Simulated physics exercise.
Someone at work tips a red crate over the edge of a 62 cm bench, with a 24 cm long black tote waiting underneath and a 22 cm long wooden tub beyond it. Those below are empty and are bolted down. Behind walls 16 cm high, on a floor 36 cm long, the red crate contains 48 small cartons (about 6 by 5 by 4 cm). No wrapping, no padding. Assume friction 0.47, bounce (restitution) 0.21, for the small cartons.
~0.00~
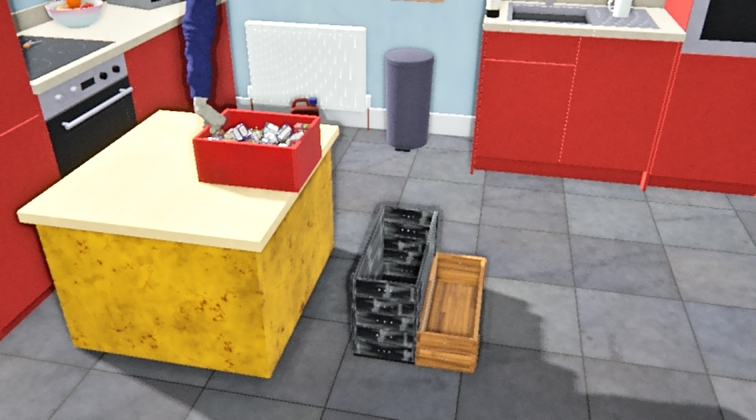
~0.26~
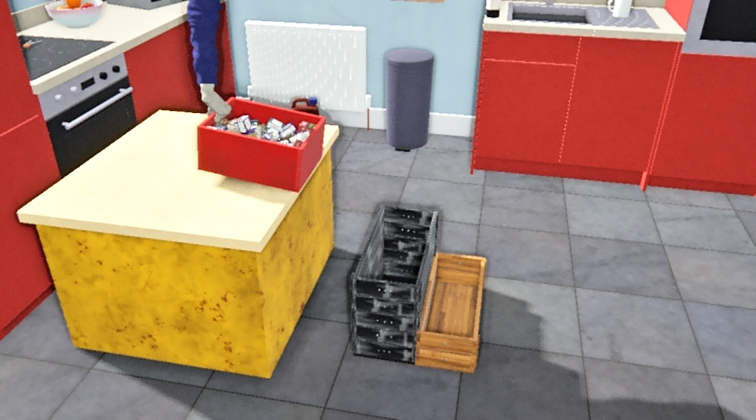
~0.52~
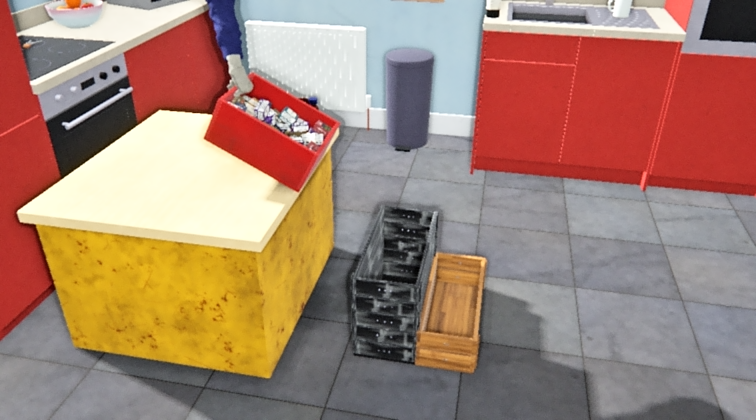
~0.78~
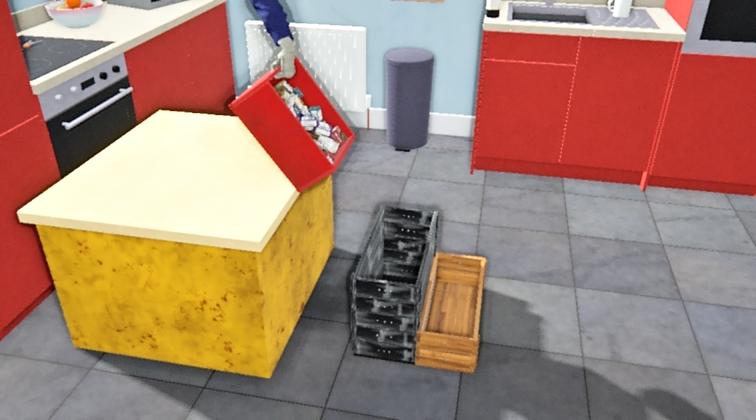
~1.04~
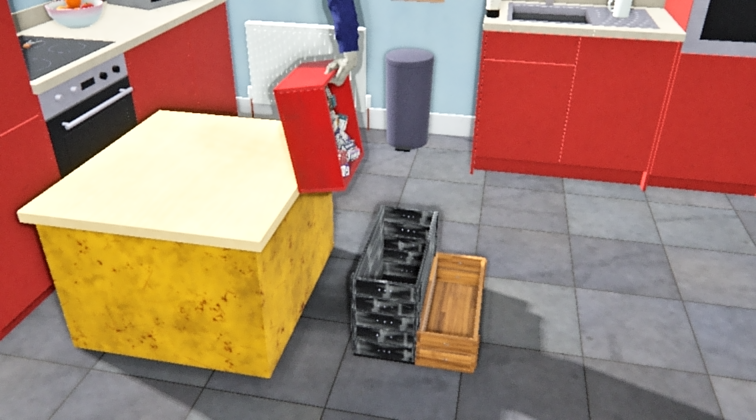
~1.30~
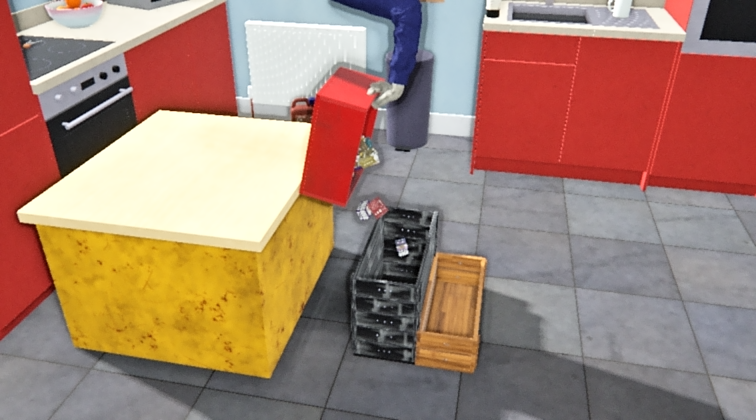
In a kitchen with red cabinets, a gloved hand holds a red crate of small cartons level on a yellow bench, near a black tote and a wooden tub on the tiled floor. The hand tilts the crate steadily over the bench's right edge until, past upright, several cartons drop toward the tote.
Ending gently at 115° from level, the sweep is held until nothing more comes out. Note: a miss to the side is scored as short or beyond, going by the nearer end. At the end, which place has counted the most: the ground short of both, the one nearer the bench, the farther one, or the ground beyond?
Nearer.
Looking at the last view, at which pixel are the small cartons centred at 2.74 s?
Look around pixel (399, 306).
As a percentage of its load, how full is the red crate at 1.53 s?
About 65 percent.
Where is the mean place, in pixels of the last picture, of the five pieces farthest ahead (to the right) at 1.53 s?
The five leading pieces sit around (412, 289) in the last view.
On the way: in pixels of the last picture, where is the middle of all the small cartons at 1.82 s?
Roughly at pixel (395, 236).
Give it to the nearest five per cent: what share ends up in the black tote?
Share of items: Approx. 95 %.
After 1.53 s, tilt 114°; 32 still in the red crate, 8 in the black tote and 8 in the air.
After 1.82 s, tilt 115°; 14 still in the red crate, 23 in the black tote, 1 in the wooden tub and 10 in the air.
After 2.22 s, tilt 115°; 4 still in the red crate, 41 in the black tote, 2 in the wooden tub and 1 on the ground short of the black tote.
When it is over (at 2.74 s), 45 in the black tote, 2 in the wooden tub and 1 on the ground short of the black tote.
